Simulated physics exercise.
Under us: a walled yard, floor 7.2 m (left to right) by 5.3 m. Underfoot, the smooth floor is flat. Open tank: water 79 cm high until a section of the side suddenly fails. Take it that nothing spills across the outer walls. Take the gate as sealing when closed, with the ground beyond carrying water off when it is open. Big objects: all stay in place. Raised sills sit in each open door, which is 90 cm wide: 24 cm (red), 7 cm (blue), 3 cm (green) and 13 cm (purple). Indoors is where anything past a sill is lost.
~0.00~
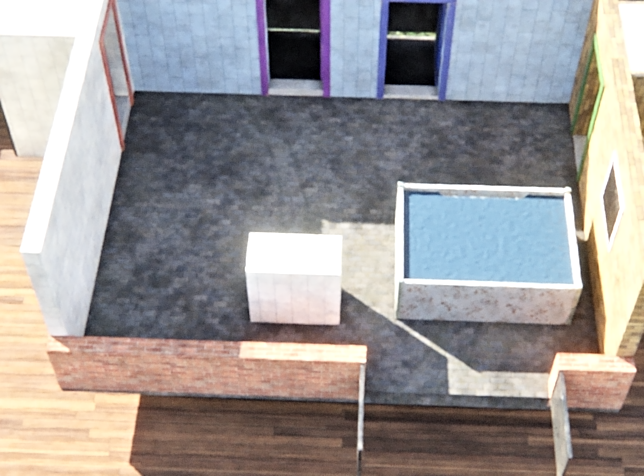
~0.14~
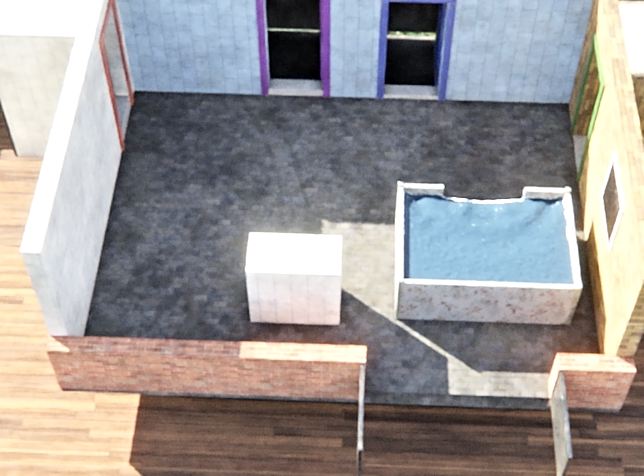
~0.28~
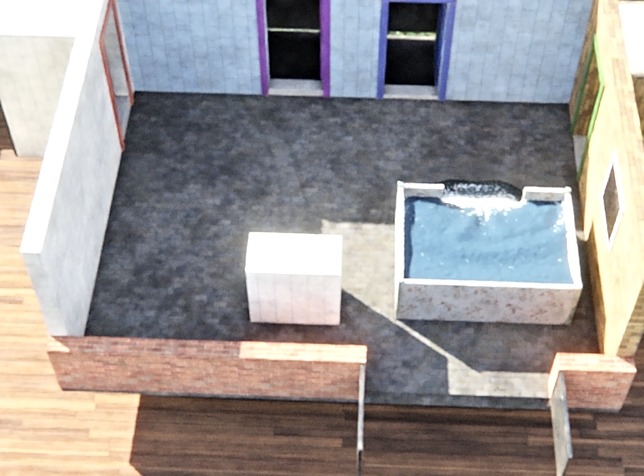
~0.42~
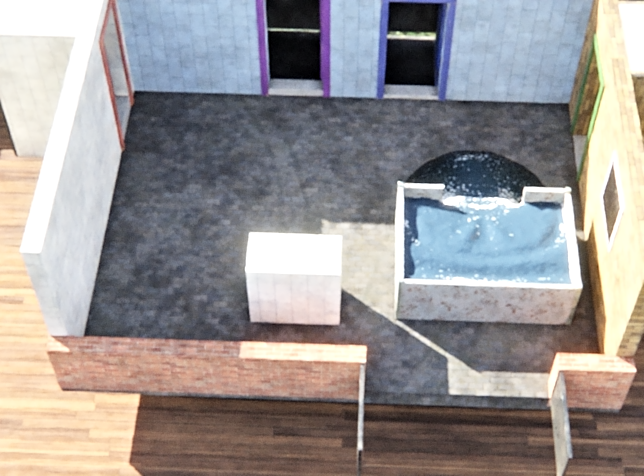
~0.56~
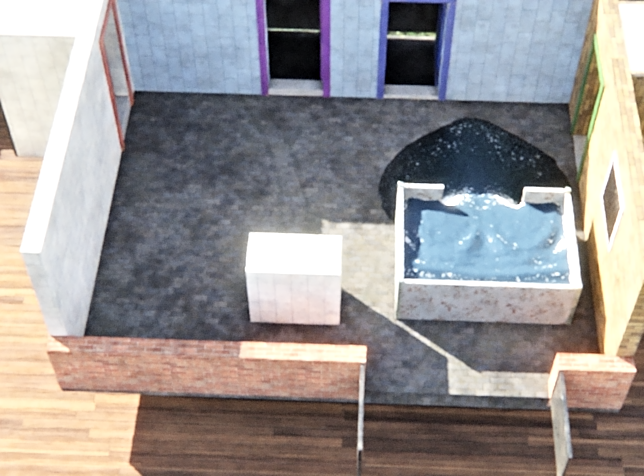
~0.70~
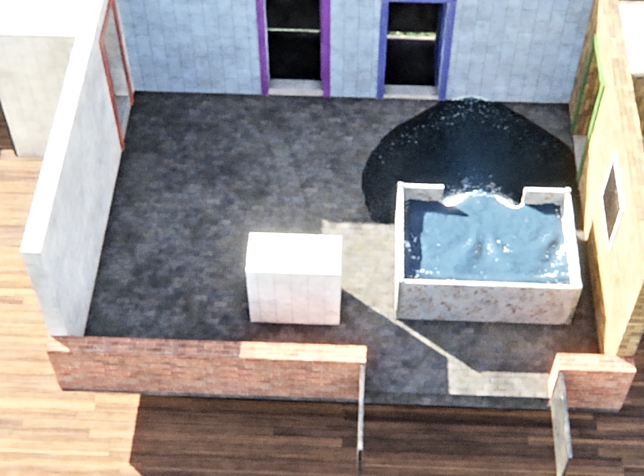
To begin with, an open tank of still, blue water stands at the right of a walled yard with a dark floor, near a white block. A gap opens in the tank's far side and water pours out, churning the surface, then spreads in a widening dark pool toward the back wall.
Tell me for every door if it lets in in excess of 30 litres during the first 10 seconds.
In the first 10 seconds the red door does not let in over 30 litres; the blue door lets in over 30 litres; the green door lets in over 30 litres; the purple door does not let in over 30 litres.
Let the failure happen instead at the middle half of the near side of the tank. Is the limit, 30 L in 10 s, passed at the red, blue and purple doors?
Note: Red short of the mark, blue short of the mark, purple short of the mark.
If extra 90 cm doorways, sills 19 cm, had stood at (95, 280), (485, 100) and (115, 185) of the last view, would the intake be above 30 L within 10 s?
Result in order - not enough, more than that, not enough.
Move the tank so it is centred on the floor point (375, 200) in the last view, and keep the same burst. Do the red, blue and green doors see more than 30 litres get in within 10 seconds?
Lab note: Red door limit not exceeded; blue door limit exceeded; green door limit exceeded.
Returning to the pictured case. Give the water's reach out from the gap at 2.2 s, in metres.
I'd put it close to 4.8 m.
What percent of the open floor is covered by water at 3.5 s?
I'd say around 45 % is wet.
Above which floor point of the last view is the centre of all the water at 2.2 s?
Its balance point sits around (471, 211).
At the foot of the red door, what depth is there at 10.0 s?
About 8.5 cm deep.
After 1.4 s water covers 25 % of the floor and is deepest (54 cm) near (559, 108); red door not reached, blue door 26 cm at the sill, 46 L in, green door 9 cm at the sill, 12 L in, purple door not reached.
After 2.2 s water covers 30 % of the floor and is deepest (41 cm) near (482, 106); red door not reached, blue door 26 cm at the sill, 160 L in, green door 21 cm at the sill, 75 L in, purple door 13 cm at the sill, 0 L in.
After 3.5 s water covers 45 % of the floor and is deepest (26 cm) near (483, 114); red door 17 cm at the sill, 0 L in, blue door 20 cm at the sill, 261 L in, green door 18 cm at the sill, 192 L in, purple door 9 cm at the sill, 0 L in.
After 6.0 s water covers 70 % of the floor and is deepest (16 cm) near (461, 113); red door 15 cm at the sill, 0 L in, blue door 14 cm at the sill, 356 L in, green door 13 cm at the sill, 355 L in, purple door 7 cm at the sill, 0 L in.
After 10.0 s water covers 90 % of the floor and is deepest (12 cm) near (79, 365); red door 8 cm at the sill, 0 L in, blue door 8 cm at the sill, 391 L in, green door 8 cm at the sill, 460 L in, purple door 4 cm at the sill, 0 L in.
